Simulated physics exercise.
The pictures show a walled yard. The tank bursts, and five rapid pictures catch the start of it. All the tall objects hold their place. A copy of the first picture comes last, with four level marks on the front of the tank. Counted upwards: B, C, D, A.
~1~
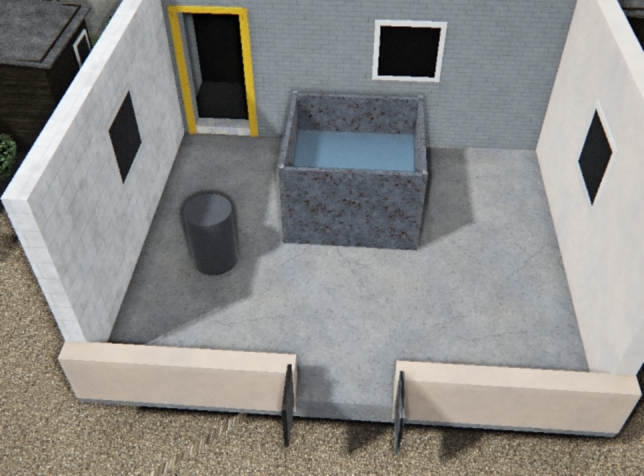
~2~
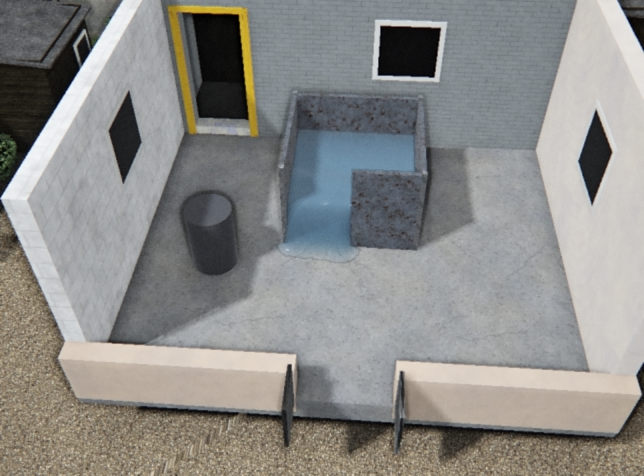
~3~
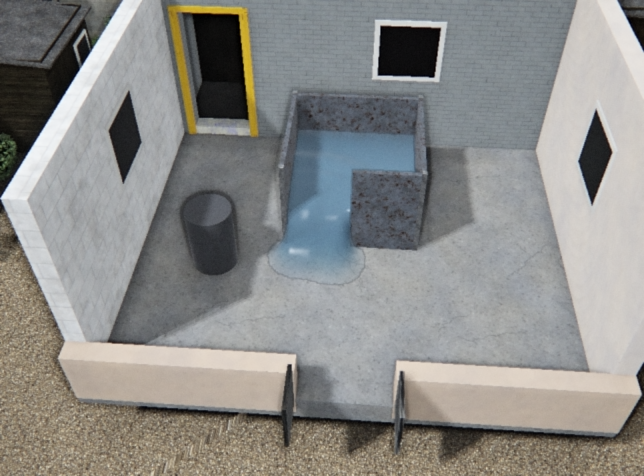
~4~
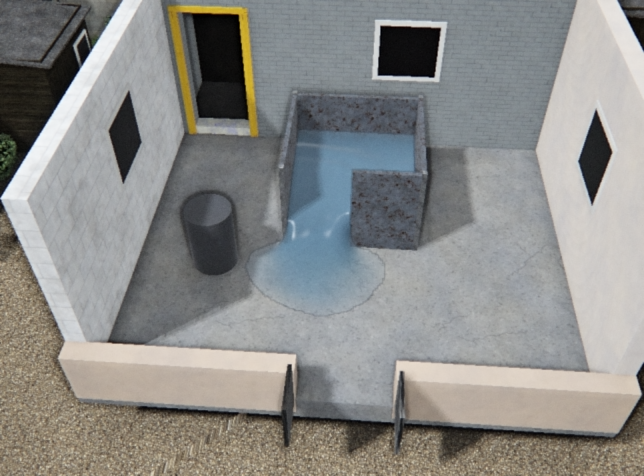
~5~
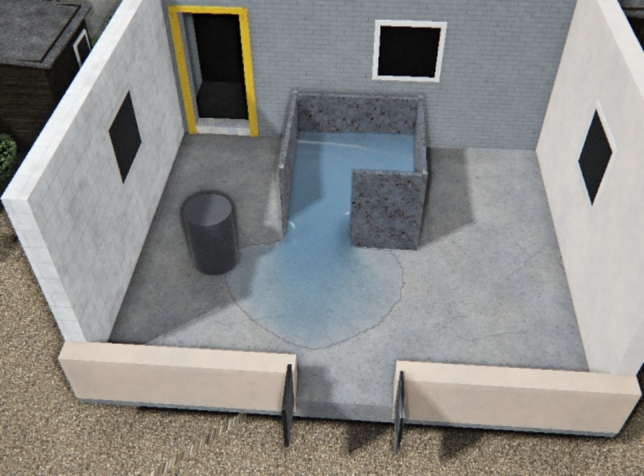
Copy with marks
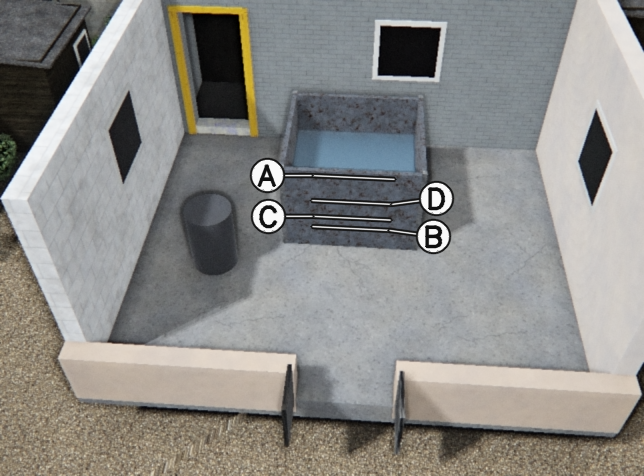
Water pouring through a gap in the front of a dark stone tank and spreading across the grey floor of a walled yard.
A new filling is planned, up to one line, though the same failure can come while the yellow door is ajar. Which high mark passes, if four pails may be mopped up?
Line D just does it.
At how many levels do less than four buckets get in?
Three.
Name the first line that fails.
That would be A.
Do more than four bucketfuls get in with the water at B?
No.
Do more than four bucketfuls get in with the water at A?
Yes, it does.
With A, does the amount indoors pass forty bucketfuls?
No.
In white, A at (352, 177); B at (350, 228); C at (351, 218); D at (351, 202); from the bottom up B, C, D, A.
For line A, about 13 bucketfuls get in.
For line B, nothing gets over.
For line C, nothing gets over.
For line D, a bucket or two gets in.
